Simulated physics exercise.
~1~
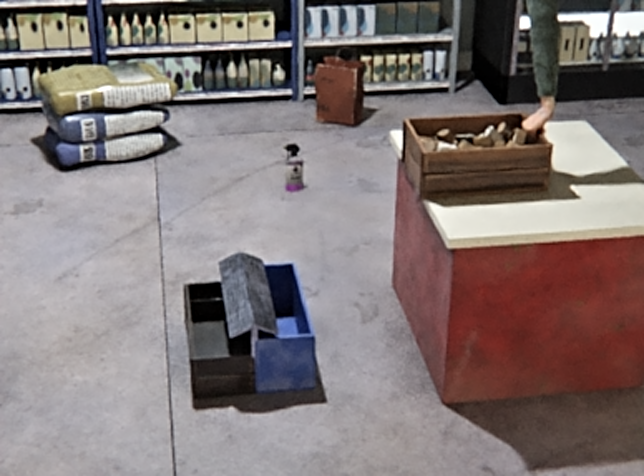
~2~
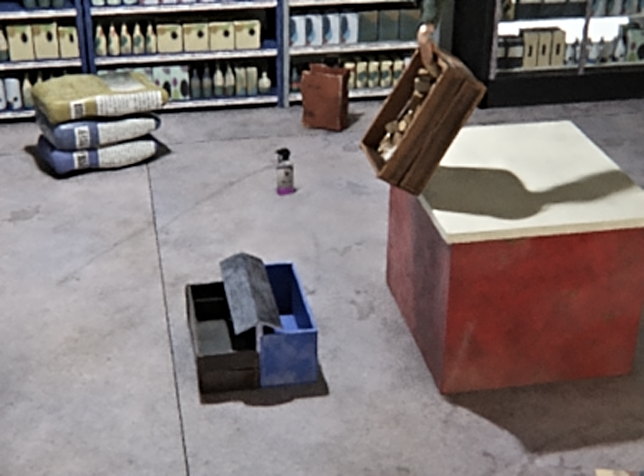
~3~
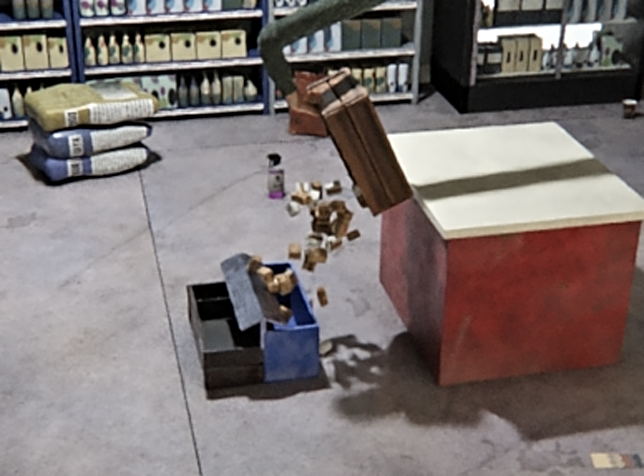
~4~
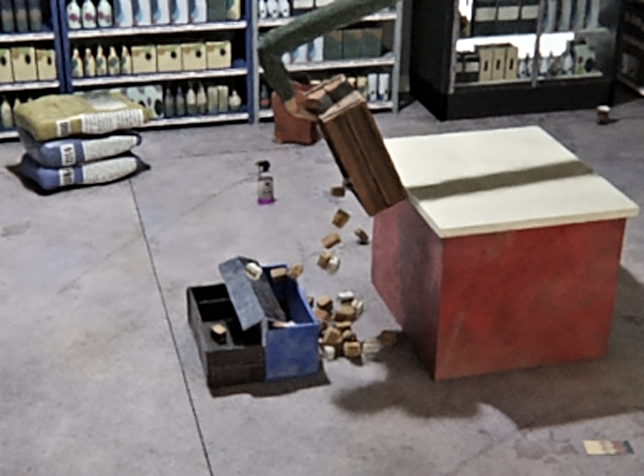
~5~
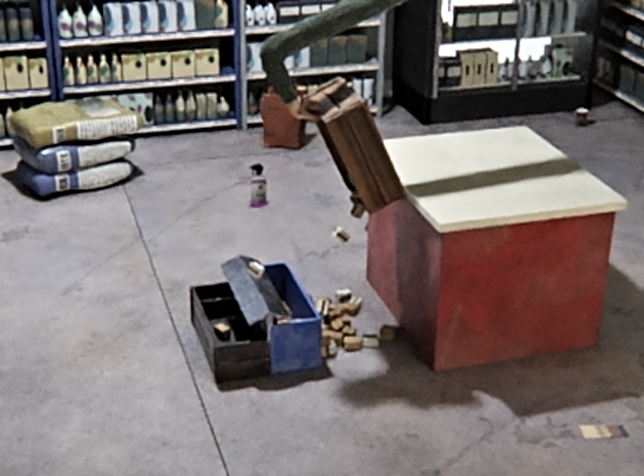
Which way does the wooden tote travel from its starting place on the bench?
It moves to the left, off the bench and toward the blue bin.
